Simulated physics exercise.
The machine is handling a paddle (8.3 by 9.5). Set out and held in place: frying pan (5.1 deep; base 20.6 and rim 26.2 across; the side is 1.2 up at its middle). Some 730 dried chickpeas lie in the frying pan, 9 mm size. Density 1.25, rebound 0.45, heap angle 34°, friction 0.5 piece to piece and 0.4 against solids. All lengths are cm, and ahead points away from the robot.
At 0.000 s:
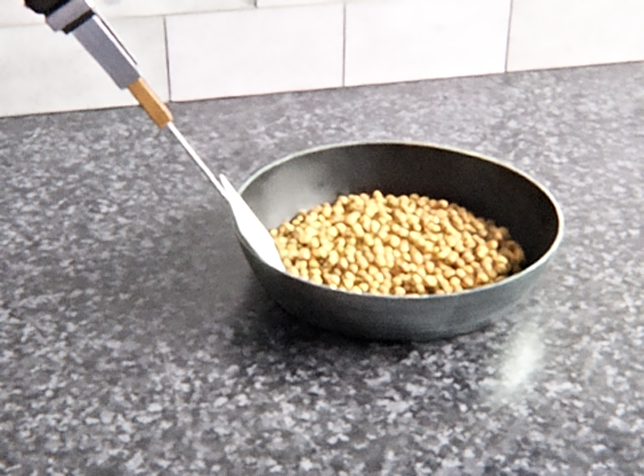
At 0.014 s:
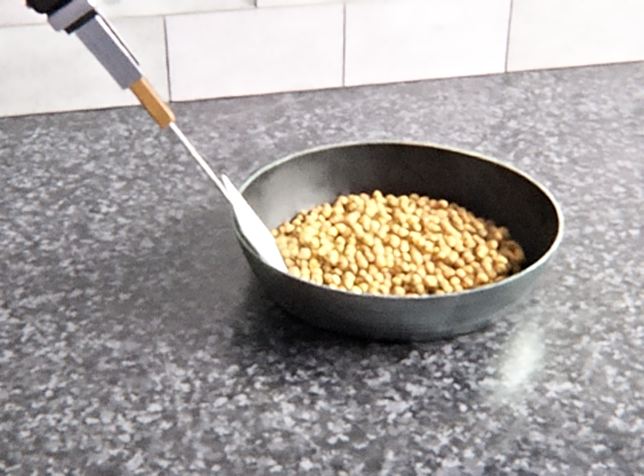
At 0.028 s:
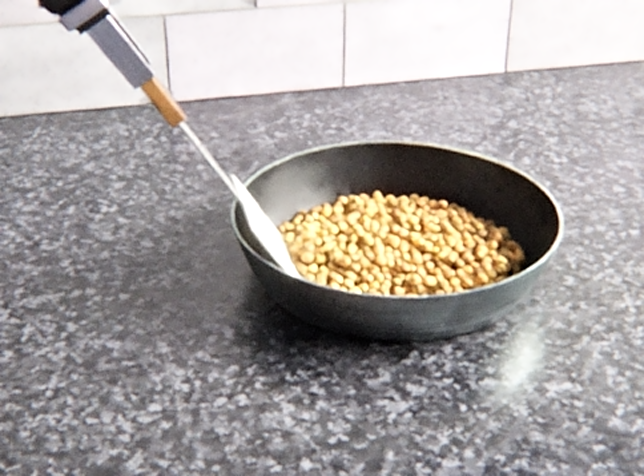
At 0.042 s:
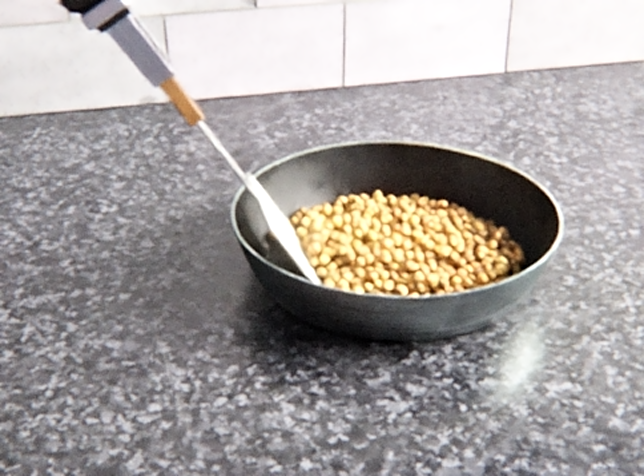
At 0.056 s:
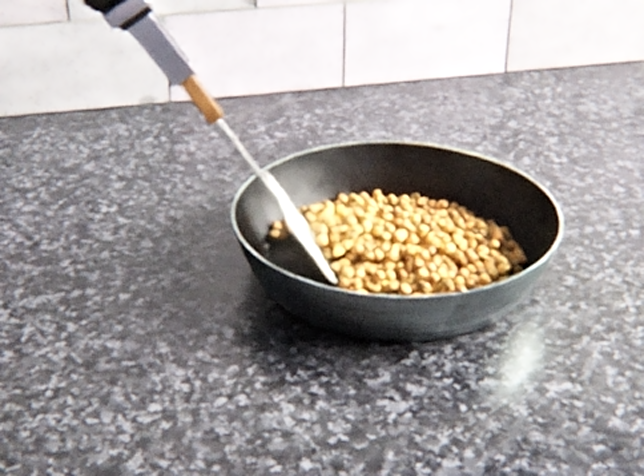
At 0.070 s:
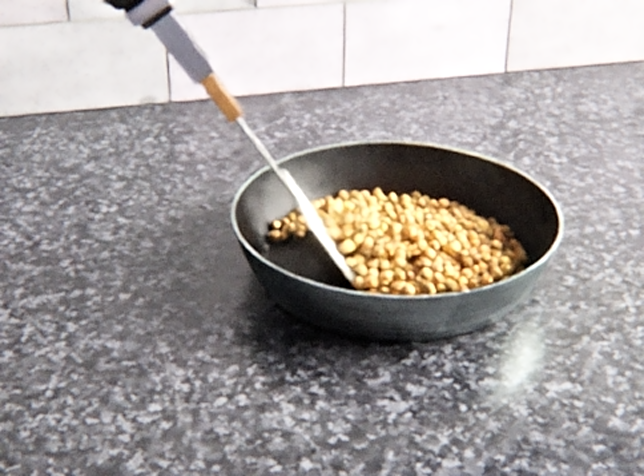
In this clip, a machine holding a paddle at the left side of a dark frying pan moves it rightward through a heap of dried chickpeas, pushing some aside and baring part of the pan's base behind it.
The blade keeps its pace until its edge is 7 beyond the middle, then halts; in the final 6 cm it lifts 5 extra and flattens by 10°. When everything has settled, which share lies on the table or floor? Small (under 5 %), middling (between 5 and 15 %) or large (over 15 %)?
On the table or floor the share is middling, between 5 and 15 %.
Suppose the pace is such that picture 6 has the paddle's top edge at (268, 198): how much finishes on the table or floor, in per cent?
Some 0 per cent.
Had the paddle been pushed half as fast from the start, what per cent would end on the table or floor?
Then about 0 per cent.
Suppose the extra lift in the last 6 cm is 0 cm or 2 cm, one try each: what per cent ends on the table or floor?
Some 0 and 5 per cent.
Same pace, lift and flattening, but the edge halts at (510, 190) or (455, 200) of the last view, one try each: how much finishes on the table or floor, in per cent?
Some 15 and 10 per cent.
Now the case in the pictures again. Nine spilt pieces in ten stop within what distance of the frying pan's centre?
Some 70 cm.
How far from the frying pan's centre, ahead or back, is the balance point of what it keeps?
Roughly 5.0 cm ahead.
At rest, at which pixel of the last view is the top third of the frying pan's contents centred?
At about (502, 232).
After 0.10 s, sloping 58°, highest piece 7 above the table; 730 in the frying pan.
After 0.14 s, sloping 54°, highest piece 8 above the table; 730 in the frying pan.
After 0.36 s, sloping 48°, highest piece 6 above the table; 658 in the frying pan, 69 on the table or floor, 3 on the blade or in flight.
After 1.41 s, sloping 48°, highest piece 5 above the table; 658 in the frying pan, 72 on the table or floor.
At rest, 658 in the frying pan, 72 on the table or floor. That is 10 % on the table or floor.
